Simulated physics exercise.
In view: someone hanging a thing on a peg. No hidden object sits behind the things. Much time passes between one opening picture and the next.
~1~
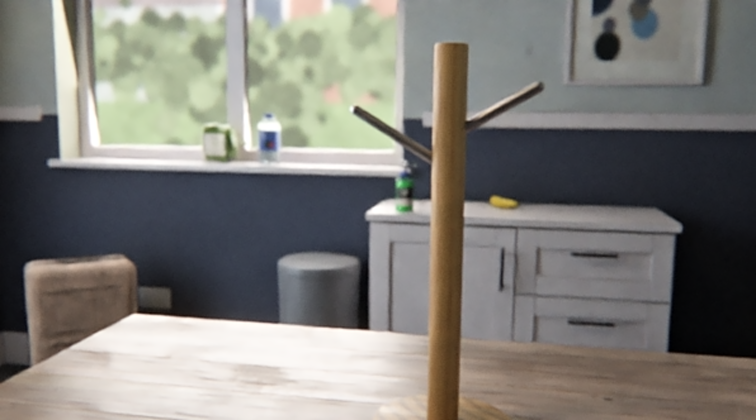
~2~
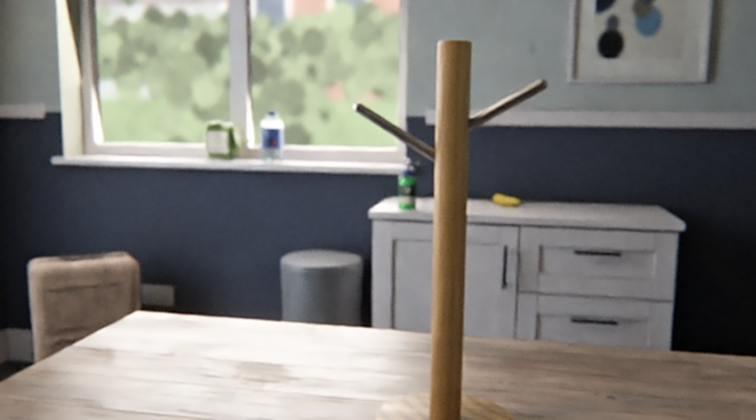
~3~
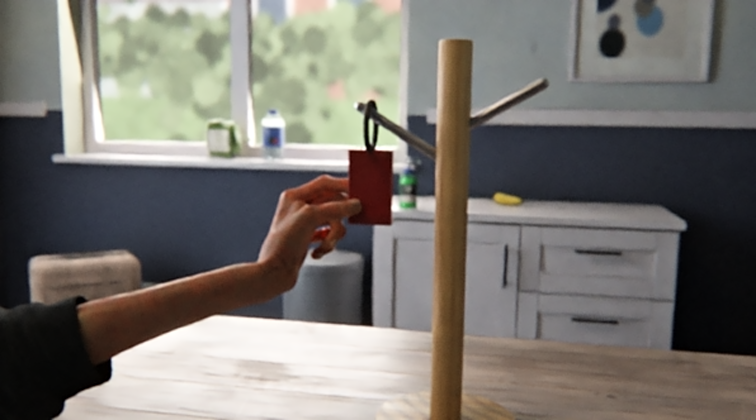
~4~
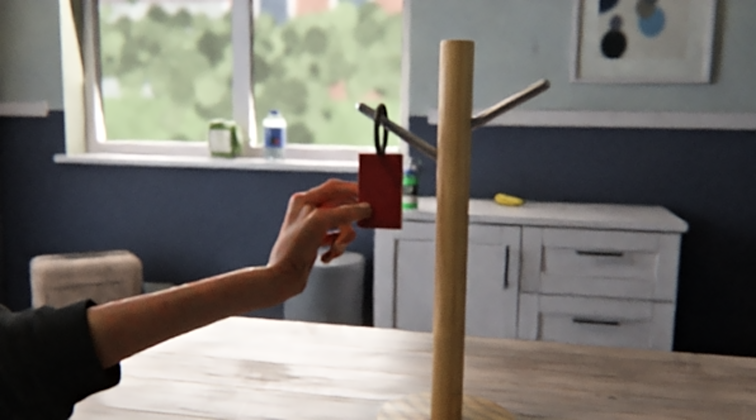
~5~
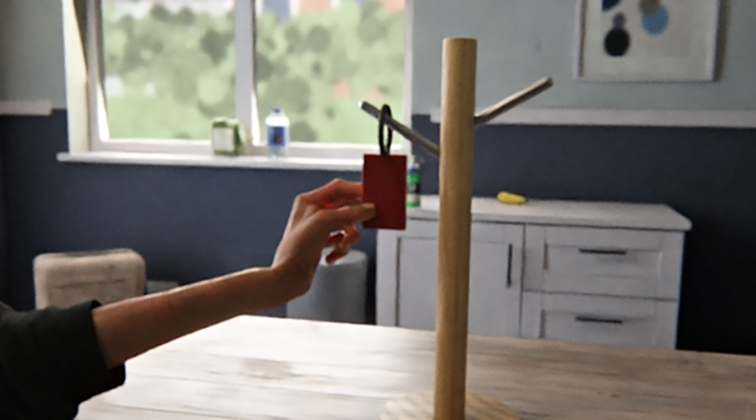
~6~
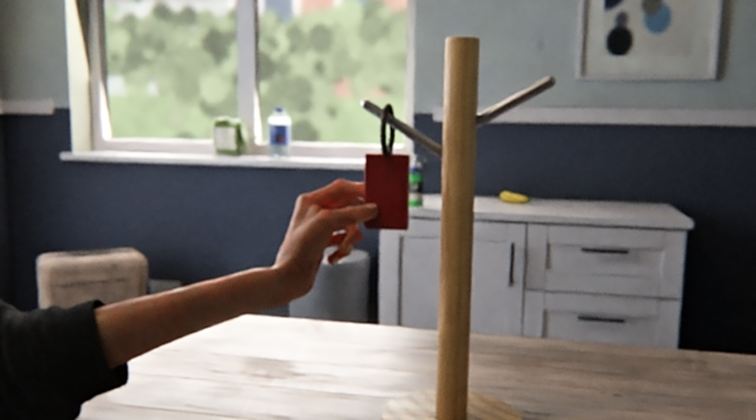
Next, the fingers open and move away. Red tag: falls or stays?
Stays.
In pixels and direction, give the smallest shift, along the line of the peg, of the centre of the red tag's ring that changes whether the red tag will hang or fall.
The flip comes at close to 28 pixels toward the left.
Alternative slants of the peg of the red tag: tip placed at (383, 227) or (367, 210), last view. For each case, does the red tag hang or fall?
Try one: It loses its grip; try two: It loses its grip.
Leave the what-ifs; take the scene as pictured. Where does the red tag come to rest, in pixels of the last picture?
Look close to (417, 193) and you'll find its middle.
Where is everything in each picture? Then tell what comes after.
The first picture shows peg stand (441, 247).
The second picture shows peg stand (444, 244).
The third picture shows still on the way; red tag (370, 162); peg stand (445, 243).
The fourth picture shows still on the way; red tag (380, 166); peg stand (446, 244).
The fifth picture shows still on the way; red tag (385, 166); peg stand (449, 242).
The sixth picture shows in place, still held; red tag (387, 166); peg stand (451, 241).
Then, 0.12 s after the last picture, red tag tipped 8° from how it was near (391, 175).
Then, 0.26 s after the last picture, red tag tipped 7° from how it was near (413, 188).
Then, 0.36 s after the last picture, red tag tipped 12° from how it was near (414, 192).
At rest, the red tag stays on its peg, near (417, 193).
